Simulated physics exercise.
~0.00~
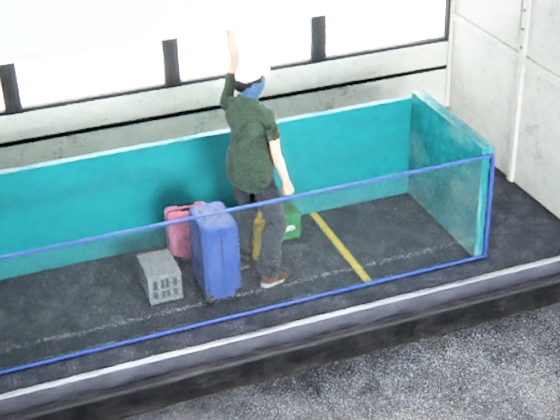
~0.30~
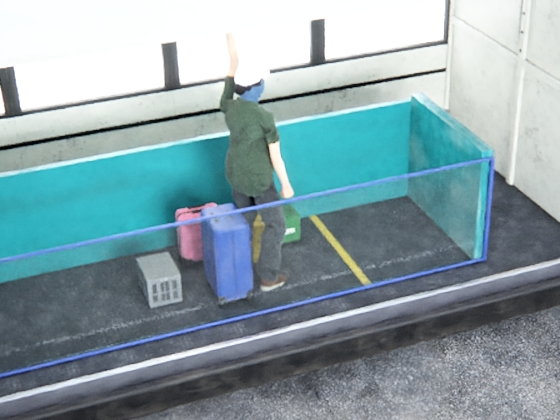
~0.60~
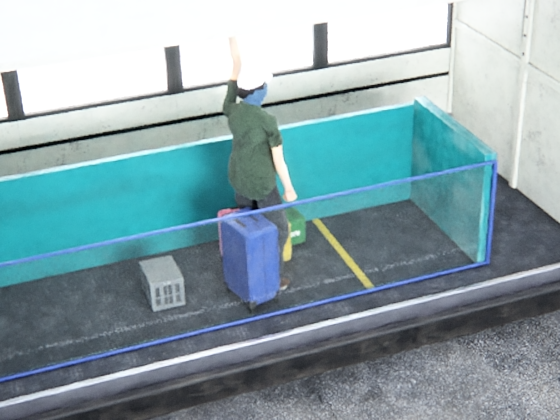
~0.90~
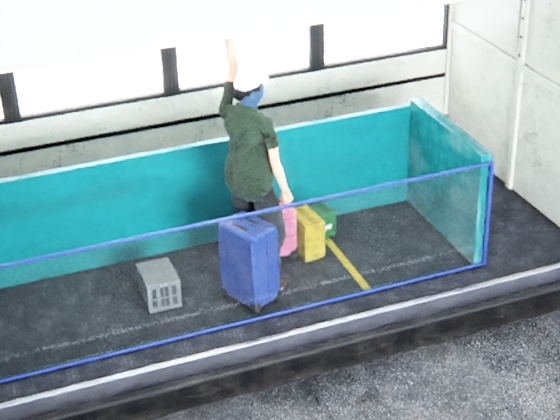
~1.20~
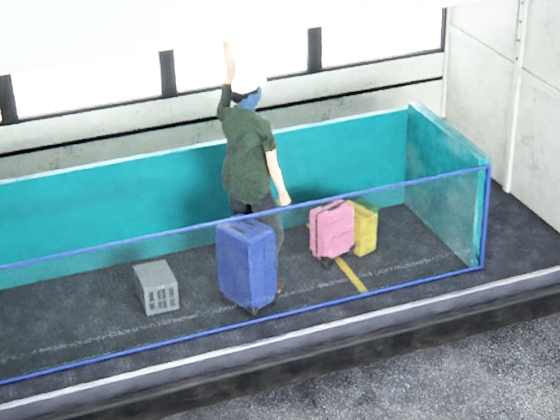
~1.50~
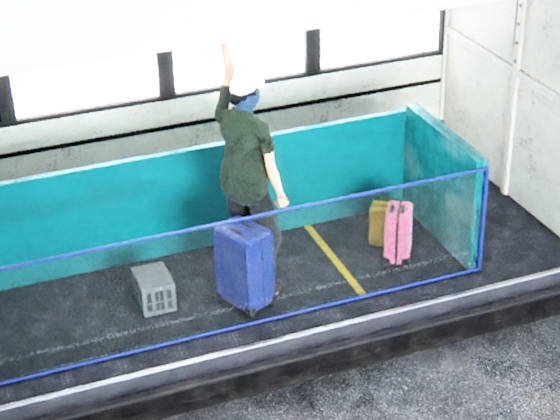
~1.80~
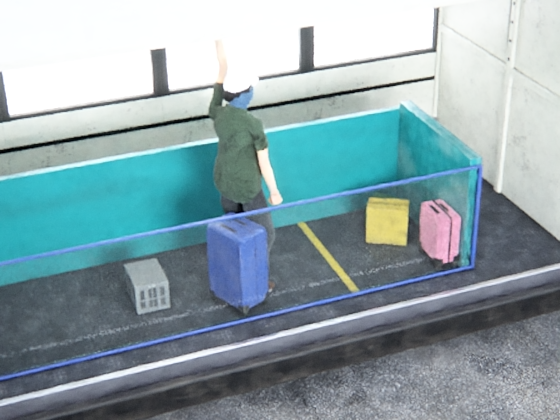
In a dark-floored luggage bay of a shuttle, seen from above through a clear, blue-edged near side, a passenger in a dark green top stands with one arm raised. Around the passenger's feet are a pink case, a larger blue case, a yellow carton and a green tub, with a grey crate to the left and a yellow line to the right. The pink and blue cases roll right first, and the blue one soon stops short of the line. The pink case, carton and tub continue across it. The pink case passes the carton and ends upright near the right end, while the crate and passenger stay put.
